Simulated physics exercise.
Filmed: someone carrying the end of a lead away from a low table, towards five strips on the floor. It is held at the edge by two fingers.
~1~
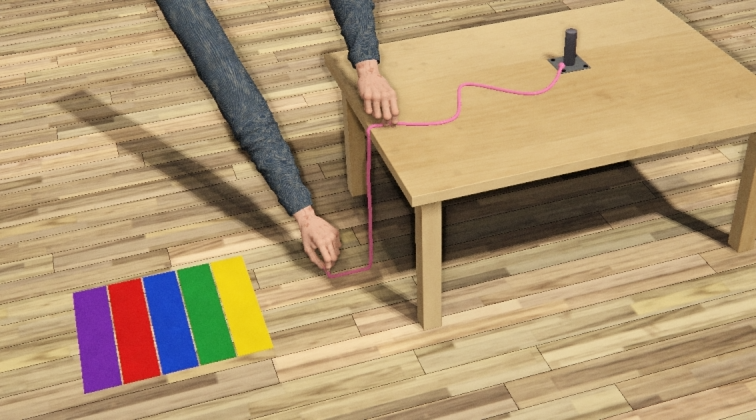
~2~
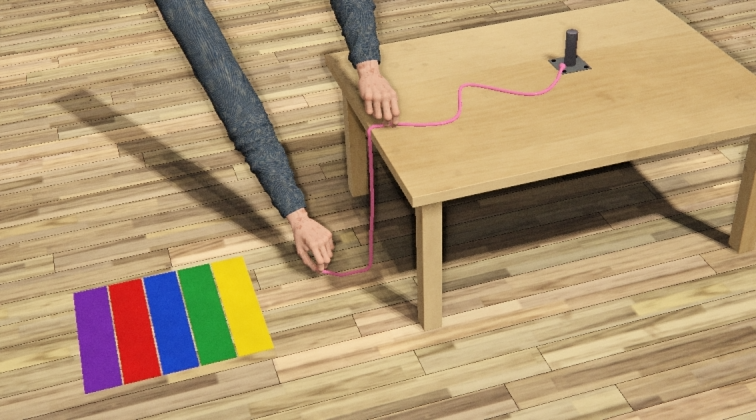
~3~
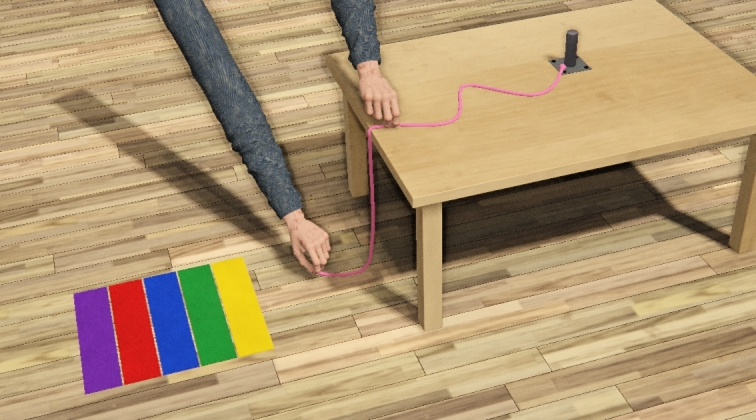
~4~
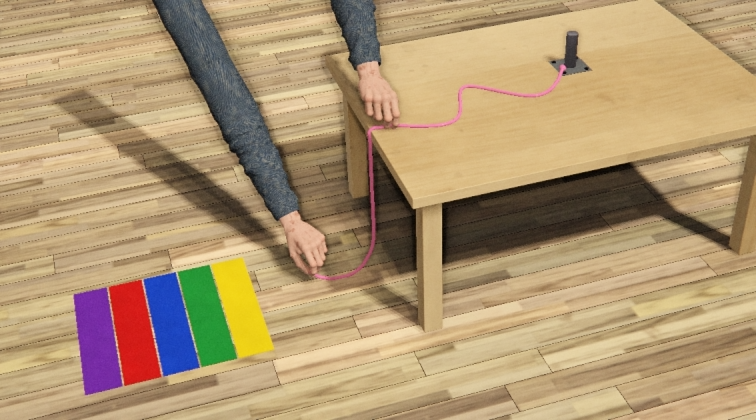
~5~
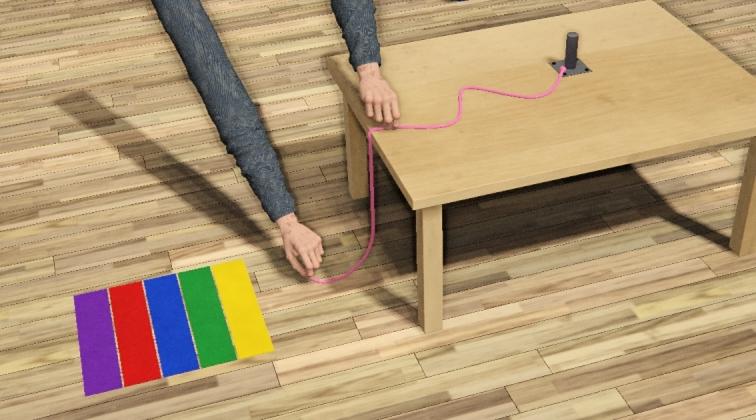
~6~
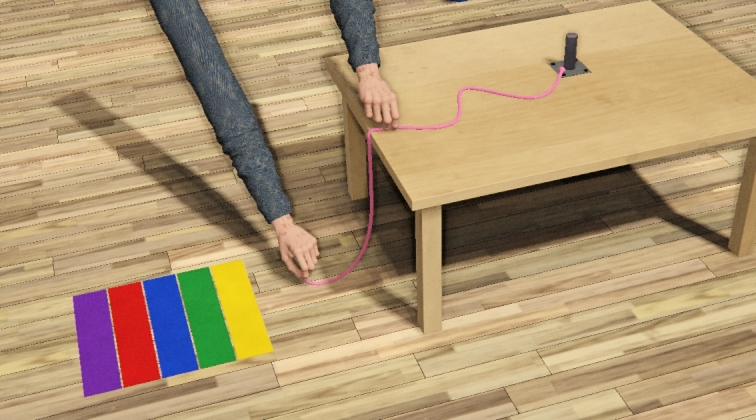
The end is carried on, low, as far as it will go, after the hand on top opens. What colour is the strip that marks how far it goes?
That strip is red.
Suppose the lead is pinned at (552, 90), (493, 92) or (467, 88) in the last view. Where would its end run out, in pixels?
The three spots are (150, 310), (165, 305) and (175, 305), in that order.
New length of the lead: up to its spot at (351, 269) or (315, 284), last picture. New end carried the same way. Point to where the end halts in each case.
It would end up close to (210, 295), then close to (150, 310).
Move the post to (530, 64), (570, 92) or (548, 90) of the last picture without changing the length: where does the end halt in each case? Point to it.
Results per try: (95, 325); (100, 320); (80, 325).
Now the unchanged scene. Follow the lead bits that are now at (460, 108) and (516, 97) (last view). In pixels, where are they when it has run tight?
End positions: About (401, 112) and about (486, 89).
Soon after, end near (188, 302); over green.
Then, end near (152, 310); over blue.
At full stretch, end near (130, 315); over red. It gets as far as the red strip.
